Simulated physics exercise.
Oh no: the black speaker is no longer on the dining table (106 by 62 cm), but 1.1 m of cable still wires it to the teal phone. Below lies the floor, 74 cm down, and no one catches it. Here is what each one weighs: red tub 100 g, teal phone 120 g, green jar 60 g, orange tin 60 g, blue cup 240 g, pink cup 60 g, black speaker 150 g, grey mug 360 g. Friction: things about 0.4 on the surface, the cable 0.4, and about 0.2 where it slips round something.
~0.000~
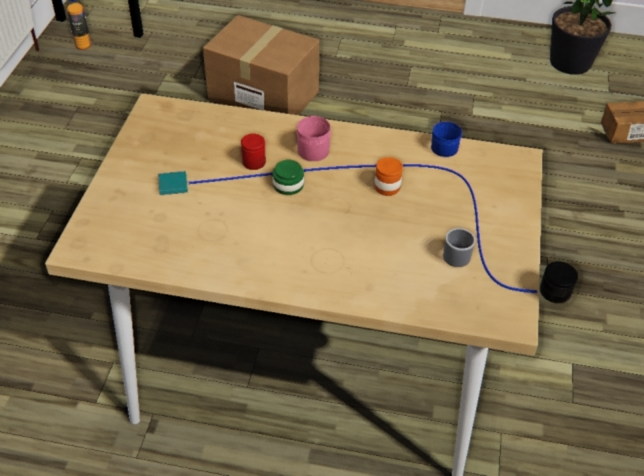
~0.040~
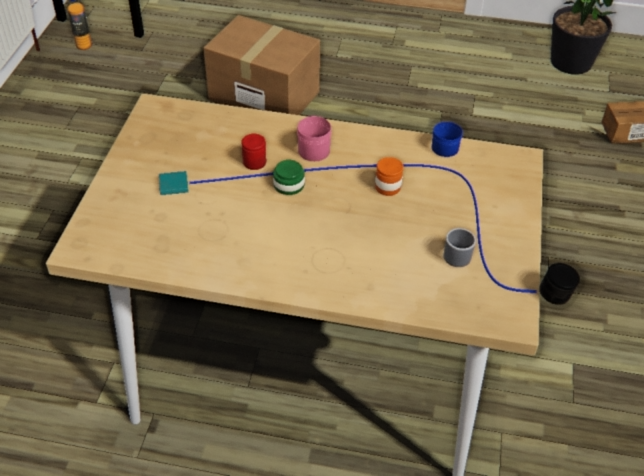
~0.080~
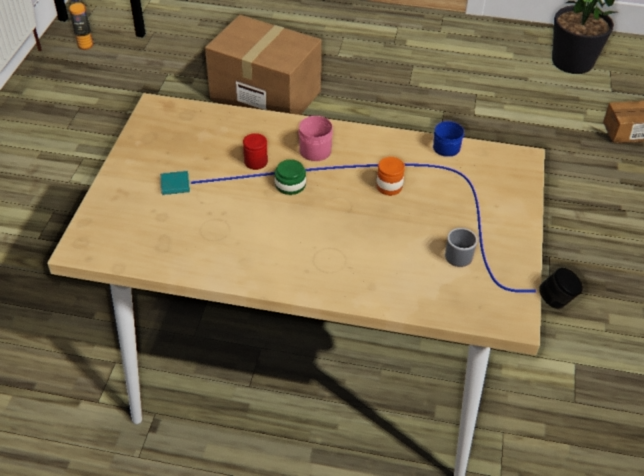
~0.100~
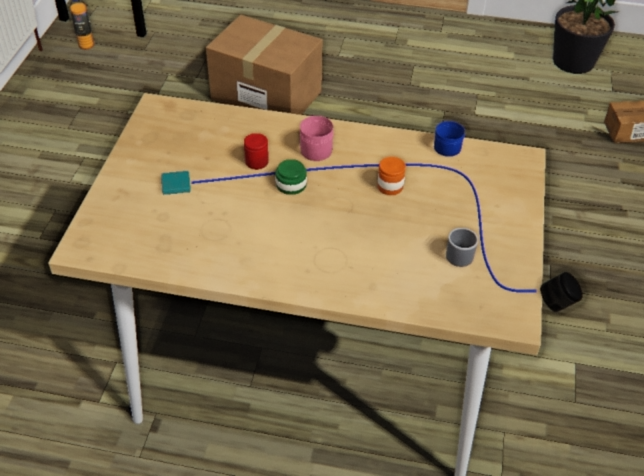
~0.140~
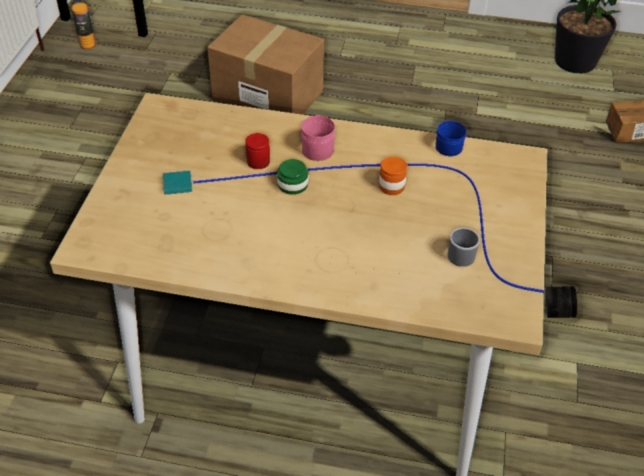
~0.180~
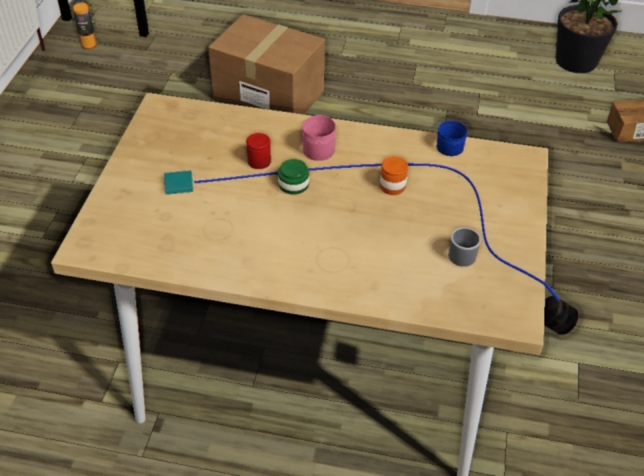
At first, a small black cylinder hangs just off the right edge of a wooden table, joined by a curving blue cable to a teal square among colourful cups and jars. The cylinder tilts onto its side, then dips lower as the cable's right end straightens, while the tabletop items barely shift.
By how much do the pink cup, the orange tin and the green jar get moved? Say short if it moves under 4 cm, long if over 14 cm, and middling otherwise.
Pink cup: Tiny distance or none. Orange tin: Great distance. Green jar: Modest distance.
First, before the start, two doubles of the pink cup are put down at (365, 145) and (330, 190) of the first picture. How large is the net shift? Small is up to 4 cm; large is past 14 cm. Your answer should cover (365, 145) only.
There it moves only a bit.
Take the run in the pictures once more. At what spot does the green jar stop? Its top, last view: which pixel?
In the last view, the top sits at about (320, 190).
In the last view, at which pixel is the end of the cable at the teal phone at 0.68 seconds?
In the last view it is close to (258, 181).
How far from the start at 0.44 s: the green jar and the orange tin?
Measured: Green jar at 2 cm, orange tin at 15 cm.
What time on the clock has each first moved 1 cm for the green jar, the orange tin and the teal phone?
Clock readings - green jar 0.34 s, orange tin 0.30 s, teal phone 0.32 s.
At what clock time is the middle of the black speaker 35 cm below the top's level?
Answer: 0.46 s on the clock.
By 0.4 s, the cable's tail end at (223, 179); orange tin 13 cm off its start, green jar 2 cm off its start, black speaker over the edge.
By 0.7 s, the cable's tail end at (258, 181); orange tin 17 cm off its start, green jar 5 cm off its start, black speaker over the edge.
By 0.9 s, the cable's tail end at (296, 187); orange tin 17 cm off its start at (374, 214), green jar 6 cm off its start at (303, 185), black speaker over the edge.
By 1.2 s, the cable's tail end at (321, 188); orange tin 17 cm off its start, green jar 10 cm off its start, teal phone 30 cm off its start.
By 2.4 s, the cable's tail end at (360, 192); orange tin 17 cm off its start at (374, 214), green jar 10 cm off its start at (320, 190), pink cup 0 cm off its start at (319, 126), teal phone 40 cm off its start at (345, 185).
